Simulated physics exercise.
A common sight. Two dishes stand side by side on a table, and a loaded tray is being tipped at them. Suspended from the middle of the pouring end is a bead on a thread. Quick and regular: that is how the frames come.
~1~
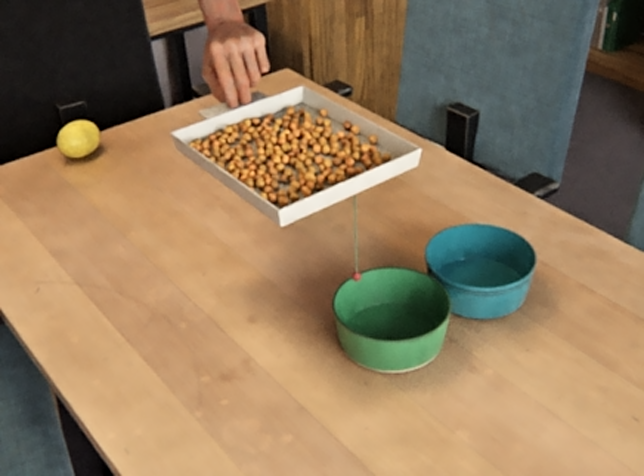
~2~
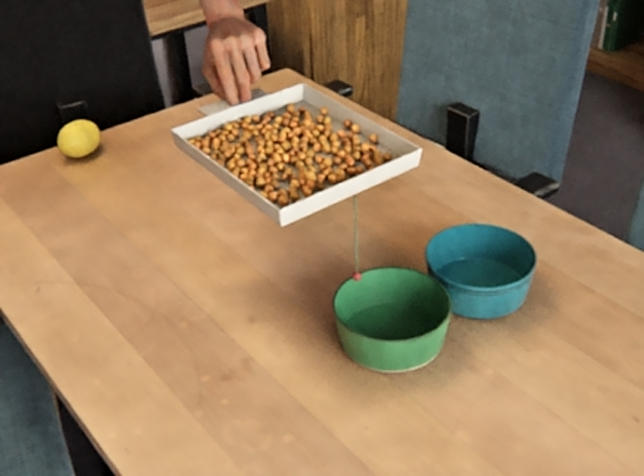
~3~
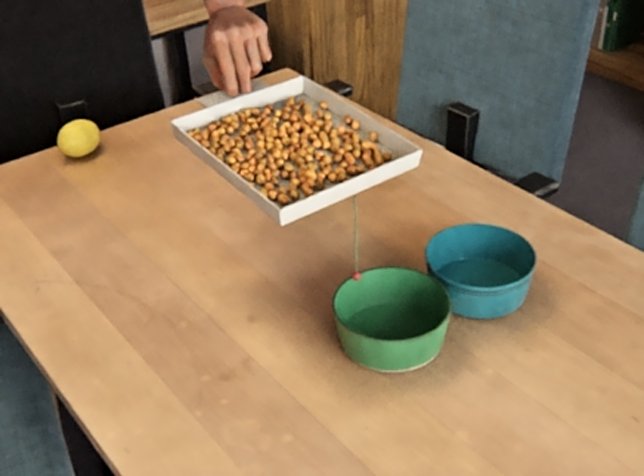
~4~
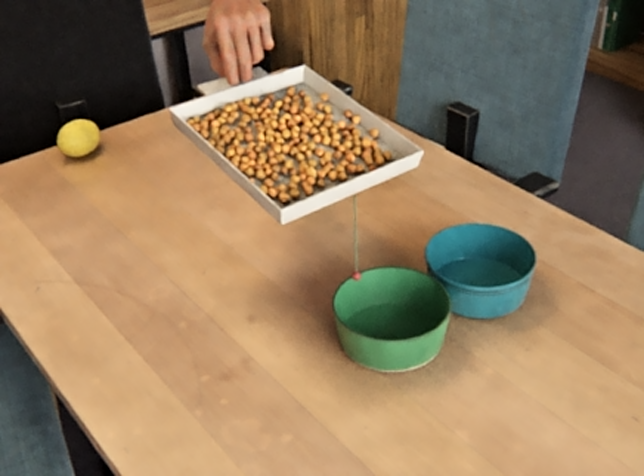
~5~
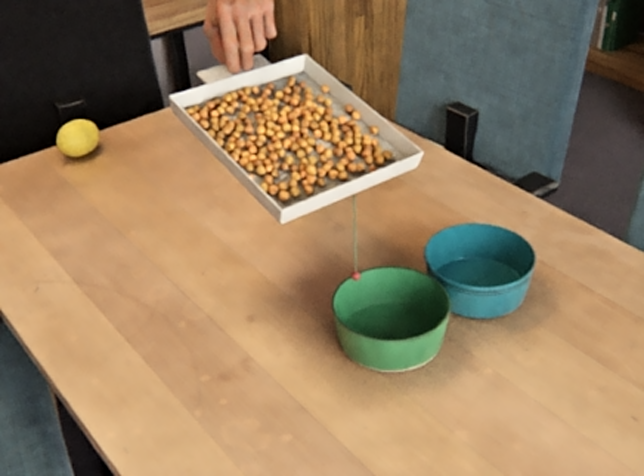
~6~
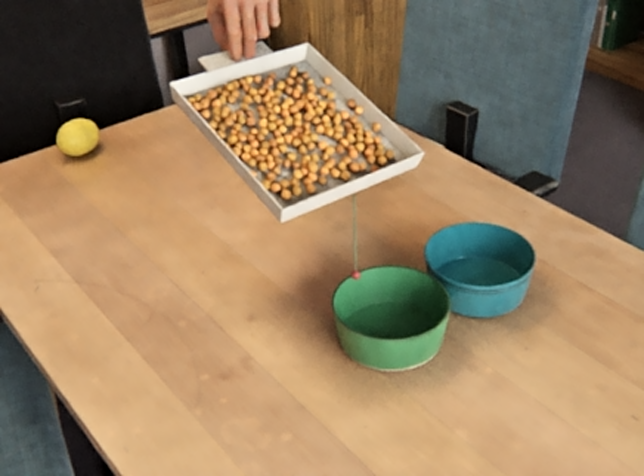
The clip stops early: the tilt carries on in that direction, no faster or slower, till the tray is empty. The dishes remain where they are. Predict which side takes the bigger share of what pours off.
Pretty sure the heavier pile builds up on the left there.
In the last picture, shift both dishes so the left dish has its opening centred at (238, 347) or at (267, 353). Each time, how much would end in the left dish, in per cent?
That makes 0 per cent, followed by 0 per cent.
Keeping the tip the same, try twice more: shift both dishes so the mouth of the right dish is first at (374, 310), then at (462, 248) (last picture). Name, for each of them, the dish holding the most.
The dish to the right, then the dish to the left.
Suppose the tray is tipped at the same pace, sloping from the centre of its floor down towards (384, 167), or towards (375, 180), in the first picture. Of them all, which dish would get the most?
The leftmost dish, then the leftmost dish.
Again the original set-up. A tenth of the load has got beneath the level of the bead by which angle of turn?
The angle is around 100°.
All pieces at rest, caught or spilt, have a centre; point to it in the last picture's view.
Near (405, 337).
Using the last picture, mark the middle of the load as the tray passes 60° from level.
(343, 143).
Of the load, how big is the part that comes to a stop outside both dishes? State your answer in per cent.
Close to 20 in a hundred.
Soon after the last picture, tray tipped steeply; nearly all on the tray; a stray few in the left dish.
A little later, tray tipped right over; most on the tray; a stray few in the left dish; a stray few outside both; about a quarter in the air.
Later still, tray tipped past a quarter turn; about two thirds in the left dish; a small part in the right dish; about a quarter outside both; a stray few in the air.
At rest, tray tipped past a quarter turn; about two thirds in the left dish; a small part in the right dish; about a quarter outside both; a stray few in the air.
